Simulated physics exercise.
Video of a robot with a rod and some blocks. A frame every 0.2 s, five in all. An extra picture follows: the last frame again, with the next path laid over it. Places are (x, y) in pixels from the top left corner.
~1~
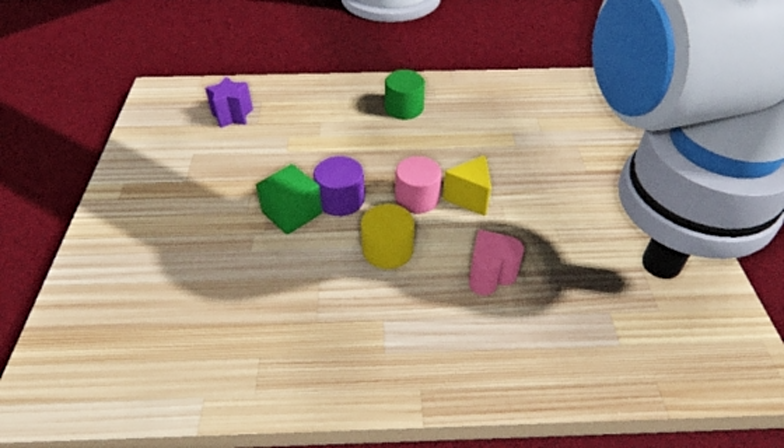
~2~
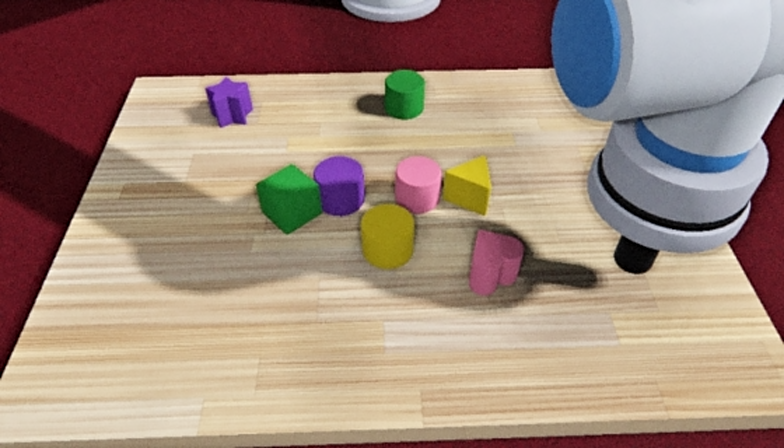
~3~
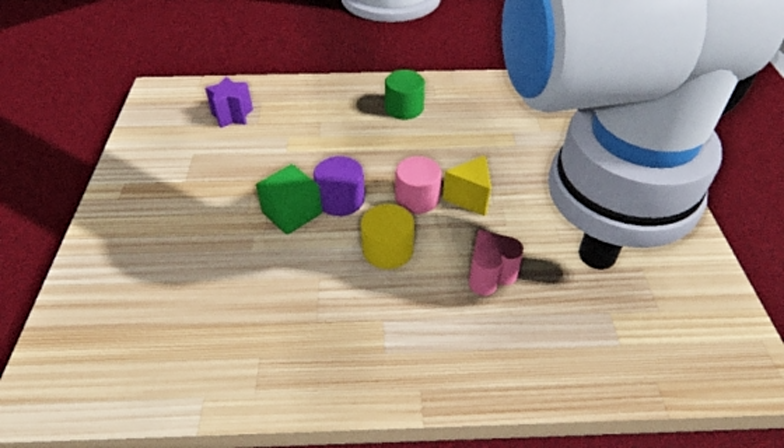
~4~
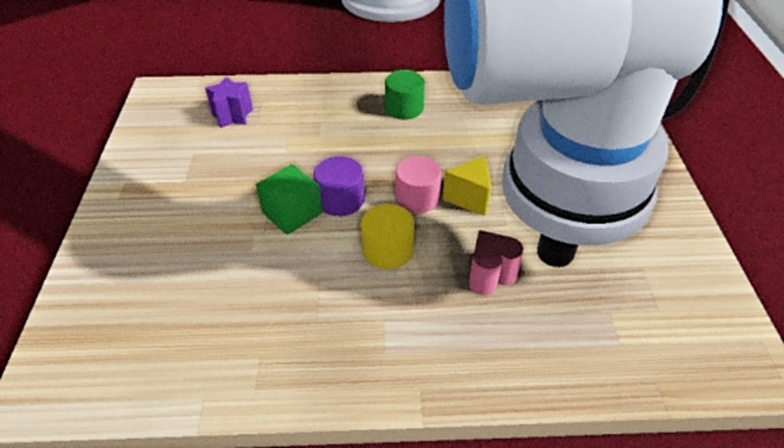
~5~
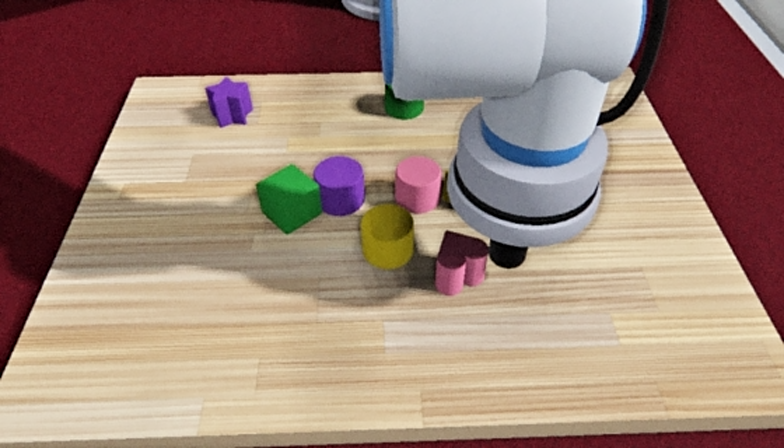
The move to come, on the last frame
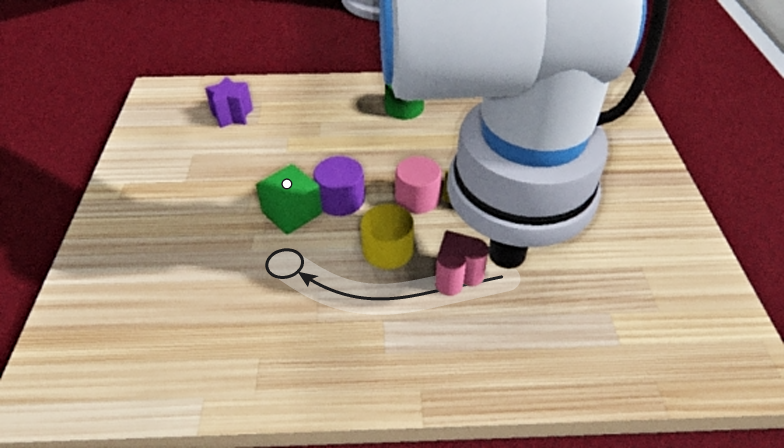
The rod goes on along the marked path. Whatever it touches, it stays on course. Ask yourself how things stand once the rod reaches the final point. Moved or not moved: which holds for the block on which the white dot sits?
Right where it was.
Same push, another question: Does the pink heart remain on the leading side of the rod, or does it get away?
By then it is beside or behind the rod.
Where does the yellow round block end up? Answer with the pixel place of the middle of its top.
Answer: (367, 207).
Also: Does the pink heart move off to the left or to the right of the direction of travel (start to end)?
Off to the right side.
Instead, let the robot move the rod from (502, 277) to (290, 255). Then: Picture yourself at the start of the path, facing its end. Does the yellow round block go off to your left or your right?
The shift is rightward.
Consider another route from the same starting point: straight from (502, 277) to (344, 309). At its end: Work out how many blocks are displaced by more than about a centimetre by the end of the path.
Moved: 2.
The line goes from (502, 277) over (427, 293) and (348, 295) to (285, 263); the dot is on the green square block.
What follows on the original path. One third of the way, rod (428, 273); yellow round block (374, 214); pink heart (387, 248), turned 50° clockwise.
Two thirds of the way, rod (345, 275); yellow round block (367, 208); pink heart (337, 237).
At the end, rod (280, 243); green square block unmoved; yellow round block (367, 207); pink heart (312, 219), turned 220° clockwise.
